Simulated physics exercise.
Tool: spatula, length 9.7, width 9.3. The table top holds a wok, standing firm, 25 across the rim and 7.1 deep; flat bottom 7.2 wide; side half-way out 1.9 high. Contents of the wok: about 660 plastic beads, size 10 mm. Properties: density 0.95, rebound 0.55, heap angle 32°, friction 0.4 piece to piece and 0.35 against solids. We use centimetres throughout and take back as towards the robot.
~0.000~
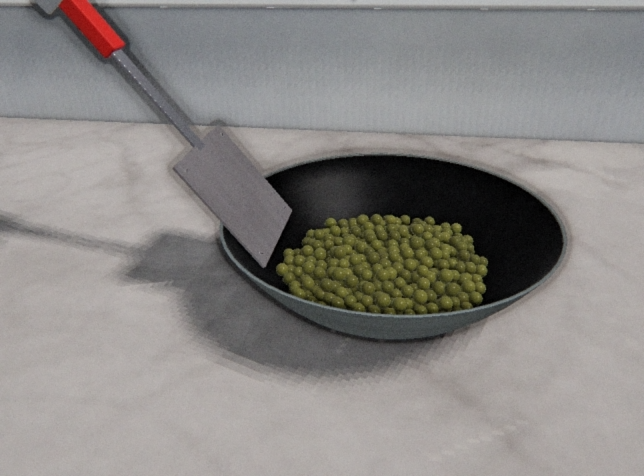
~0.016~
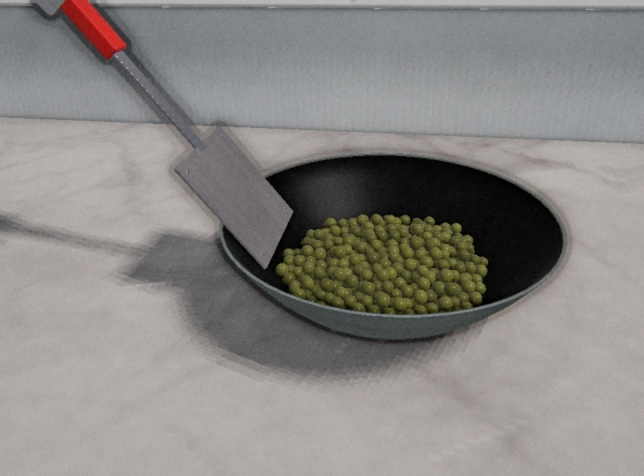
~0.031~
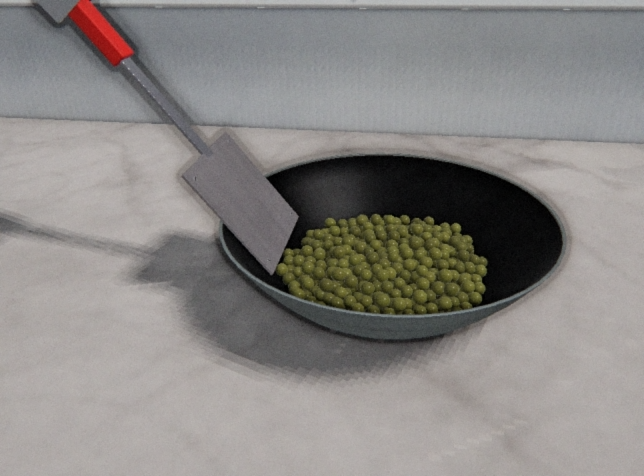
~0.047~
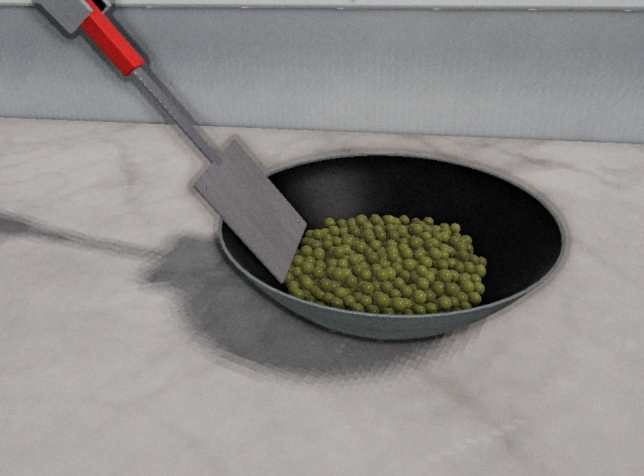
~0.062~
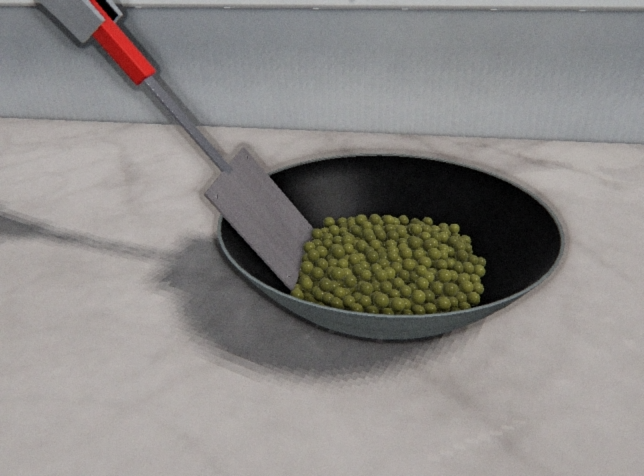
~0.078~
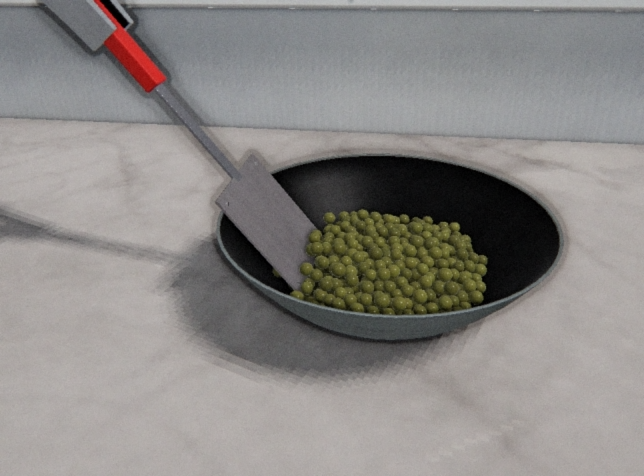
In the video, a metal spatula with a red handle moves down and to the right inside a black wok on a marbled table top, sliding into the left side of a heap of small green beads and nudging them slightly.
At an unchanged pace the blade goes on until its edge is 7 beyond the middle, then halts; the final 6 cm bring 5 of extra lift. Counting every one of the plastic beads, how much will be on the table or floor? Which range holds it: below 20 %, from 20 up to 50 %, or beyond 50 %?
The range below 20 %.
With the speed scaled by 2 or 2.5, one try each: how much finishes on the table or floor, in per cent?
Estimates in order: 35 per cent, 30 per cent.
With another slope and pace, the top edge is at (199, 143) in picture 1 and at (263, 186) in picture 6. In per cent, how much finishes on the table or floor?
I'd put it at roughly 25 per cent.
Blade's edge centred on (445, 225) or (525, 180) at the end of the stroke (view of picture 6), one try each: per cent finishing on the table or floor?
Try 1: Approx. 0 %; try 2: Approx. 35 %.
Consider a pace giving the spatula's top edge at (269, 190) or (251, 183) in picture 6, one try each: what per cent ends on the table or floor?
Estimates: Near 30 %, near 20 %.
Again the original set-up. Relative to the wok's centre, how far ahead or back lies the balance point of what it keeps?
What stays is shifted forward by around 3.5 cm.
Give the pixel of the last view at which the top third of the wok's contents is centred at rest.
The middle lies somewhere around (476, 255).
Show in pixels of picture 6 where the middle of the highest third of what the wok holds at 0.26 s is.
The middle sits at approx. (466, 234).
After 0.17 s, sloping 52°, highest piece 6 above the table; 656 in the wok.
After 0.26 s, sloping 52°, highest piece 7 above the table; 656 in the wok.
After 0.50 s, sloping 52°, highest piece 8 above the table; 565 in the wok, 79 on the table or floor, 12 on the blade or in flight.
After 1.55 s, sloping 52°, highest piece 7 above the table; 565 in the wok, 91 on the table or floor.
In the end, 565 in the wok, 91 on the table or floor. That is 14 % on the table or floor.
